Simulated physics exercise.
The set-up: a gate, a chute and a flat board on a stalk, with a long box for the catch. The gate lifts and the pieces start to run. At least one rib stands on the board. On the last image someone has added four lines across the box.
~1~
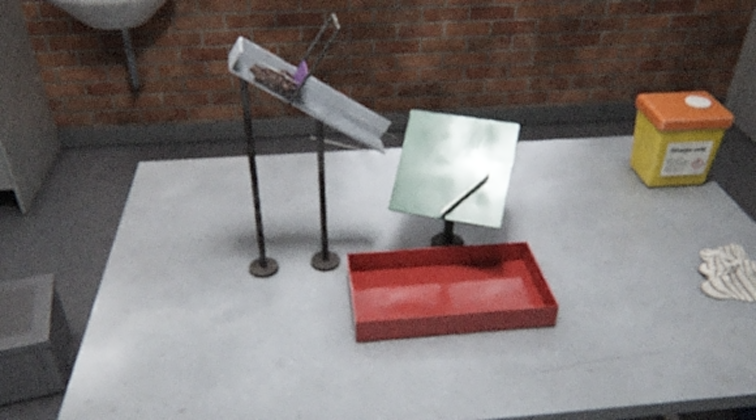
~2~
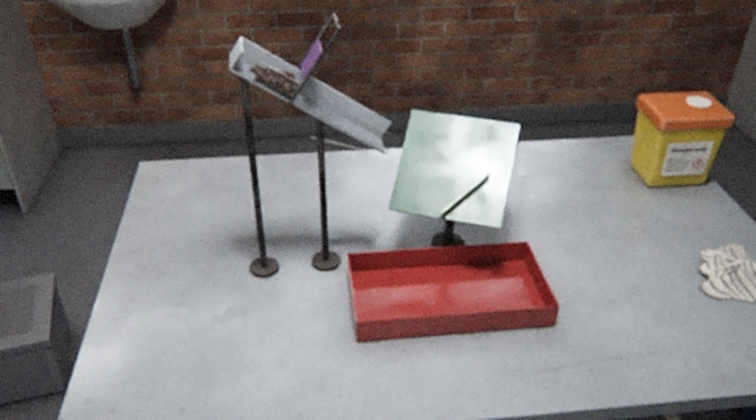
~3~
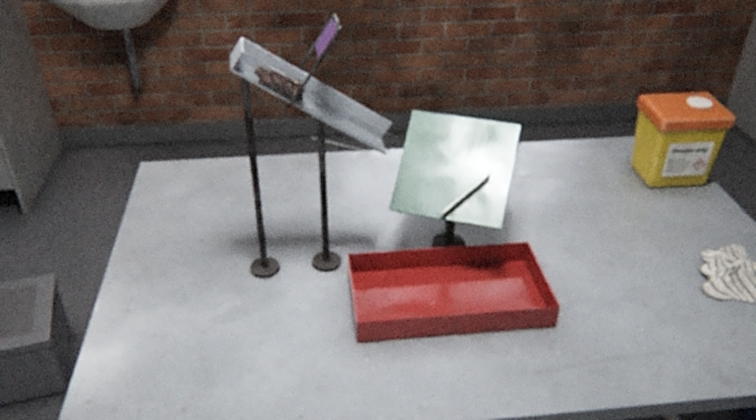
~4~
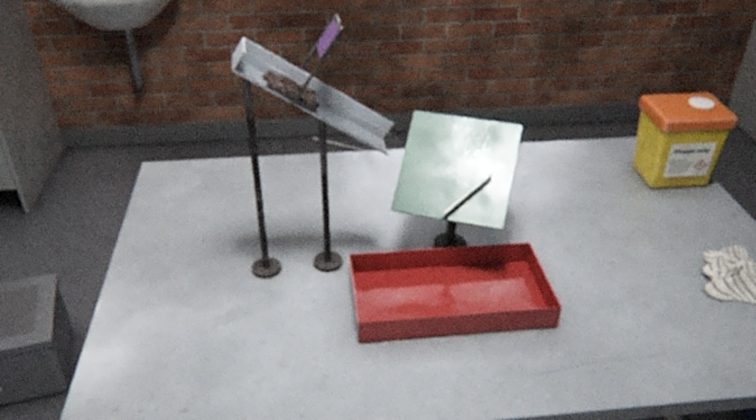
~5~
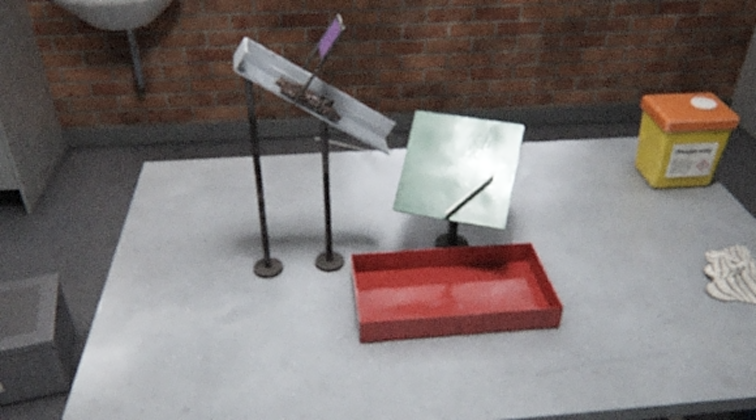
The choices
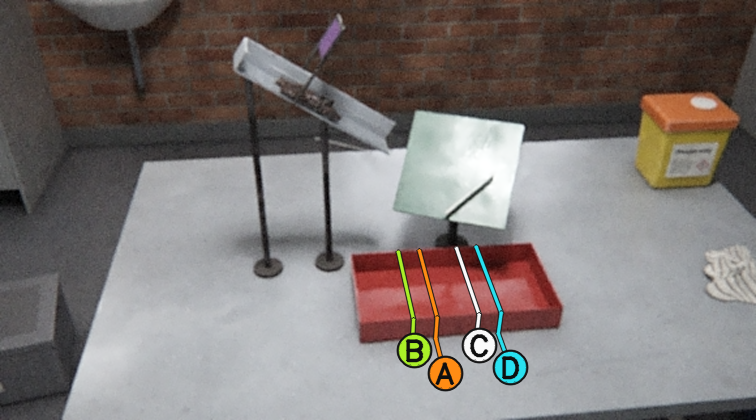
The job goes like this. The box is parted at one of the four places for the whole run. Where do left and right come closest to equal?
Line A does it best.
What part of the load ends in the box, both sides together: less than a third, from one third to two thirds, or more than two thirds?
About that: More than two thirds.
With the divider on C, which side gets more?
More lands on the left.
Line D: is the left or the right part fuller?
More lands on the left.
On the marked copy, line A crosses the front rim at (437, 316); line B crosses the front rim at (413, 318); line C crosses the front rim at (478, 313); line D crosses the front rim at (500, 312).
With A, of what is caught, about half on the left of the divider, about half on the right.
With B, of what is caught, a small part on the left of the divider, nearly all on the right.
With C, of what is caught, most on the left of the divider, a small part on the right.
With D, of what is caught, nearly all on the left of the divider, a small part on the right.
